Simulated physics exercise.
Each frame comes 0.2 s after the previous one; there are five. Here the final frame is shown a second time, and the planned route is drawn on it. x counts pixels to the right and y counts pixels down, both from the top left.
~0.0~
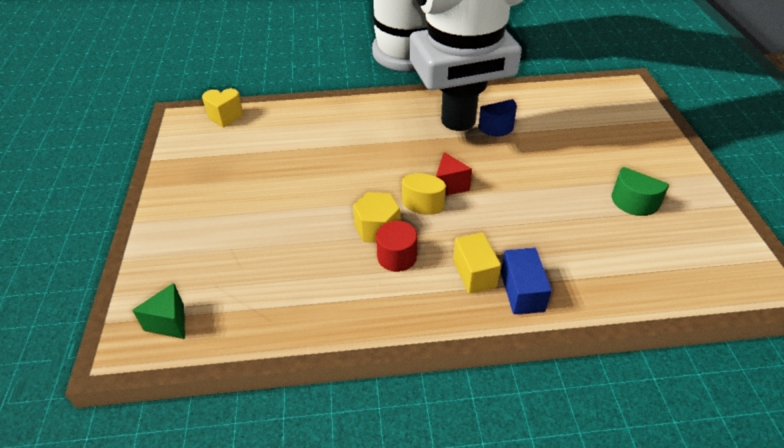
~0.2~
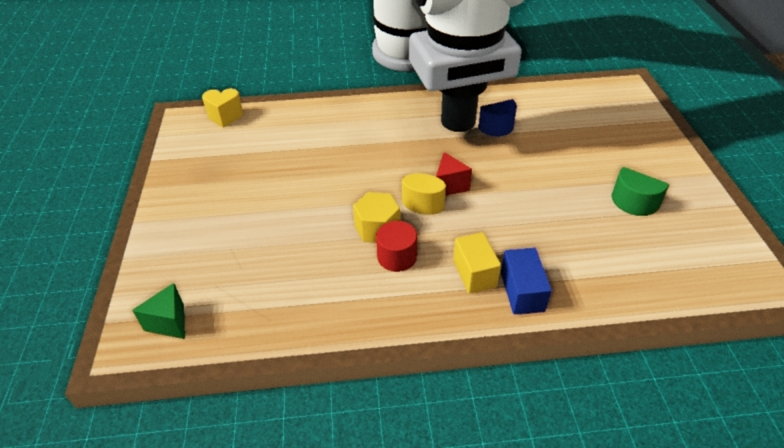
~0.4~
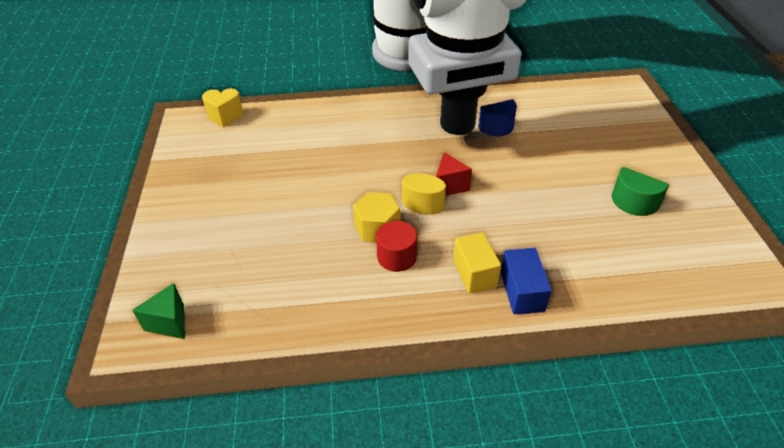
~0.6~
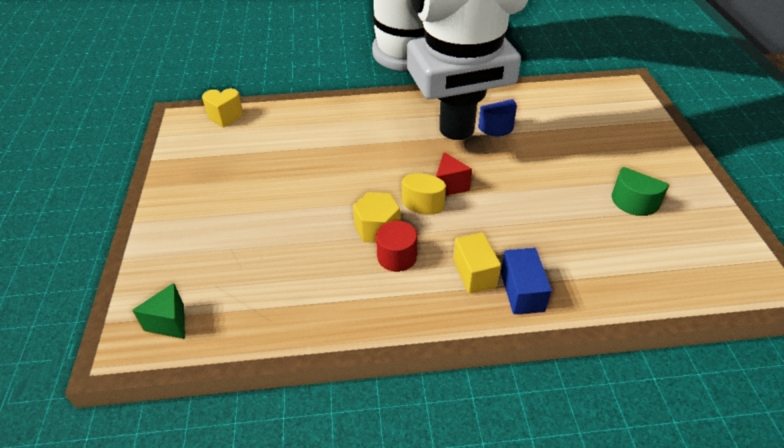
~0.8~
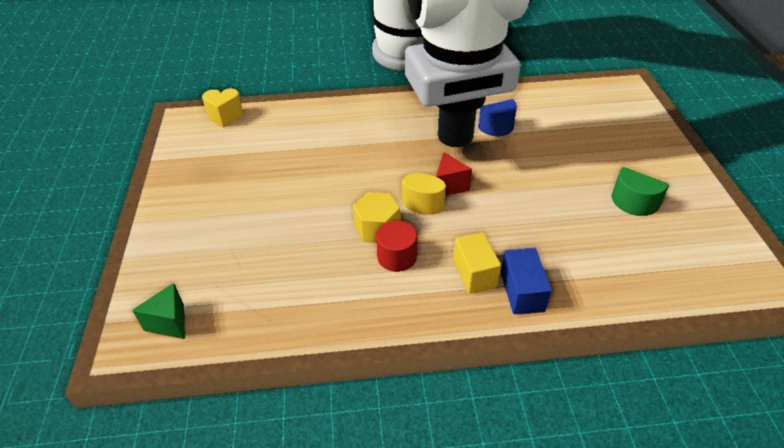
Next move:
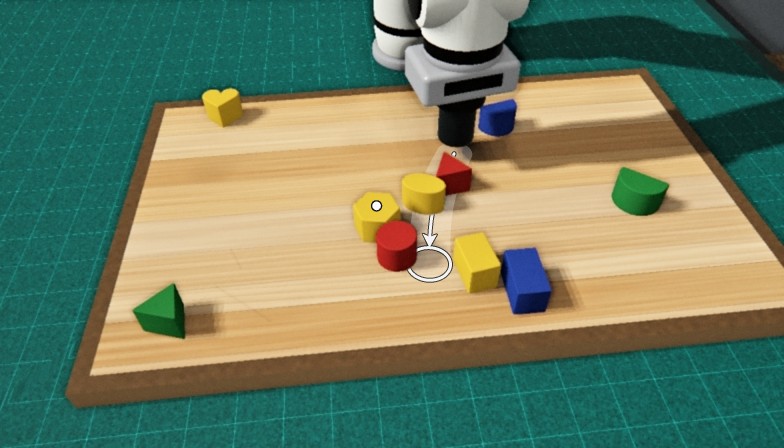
A robot arm's black post slides slightly toward the red block while every block stays still.
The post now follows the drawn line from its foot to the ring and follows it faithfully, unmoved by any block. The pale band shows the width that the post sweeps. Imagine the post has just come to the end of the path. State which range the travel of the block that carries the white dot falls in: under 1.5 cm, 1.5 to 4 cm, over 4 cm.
Shift: Under 1.5 cm.
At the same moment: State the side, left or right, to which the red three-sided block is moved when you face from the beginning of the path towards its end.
It goes toward the left-hand side.
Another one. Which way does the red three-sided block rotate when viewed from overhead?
Counterclockwise rotation.
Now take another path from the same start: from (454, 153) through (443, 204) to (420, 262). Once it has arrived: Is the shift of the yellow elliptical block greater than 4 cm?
That would be a yes.
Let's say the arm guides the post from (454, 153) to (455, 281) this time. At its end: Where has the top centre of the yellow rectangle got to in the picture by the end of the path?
At roughly (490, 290).
The drawn path runs from (454, 153) over (435, 202) to (429, 264); the dot is on the yellow hexagon.
The first path, step by step. One third of the way, post (441, 169); yellow elliptical block (422, 187), turned 25° clockwise; red three-sided block (451, 184), turned 50° anticlockwise.
Two thirds of the way, post (432, 206); yellow hexagon (373, 210), turned 25° clockwise; red circular block (392, 245); yellow elliptical block (411, 221), turned 45° clockwise; red three-sided block (461, 213), turned 105° anticlockwise.
At the end, post (430, 248); yellow hexagon (372, 210), turned 25° clockwise; red circular block (370, 275); yellow elliptical block (406, 265), turned 40° clockwise; red three-sided block (466, 220), turned 130° anticlockwise.
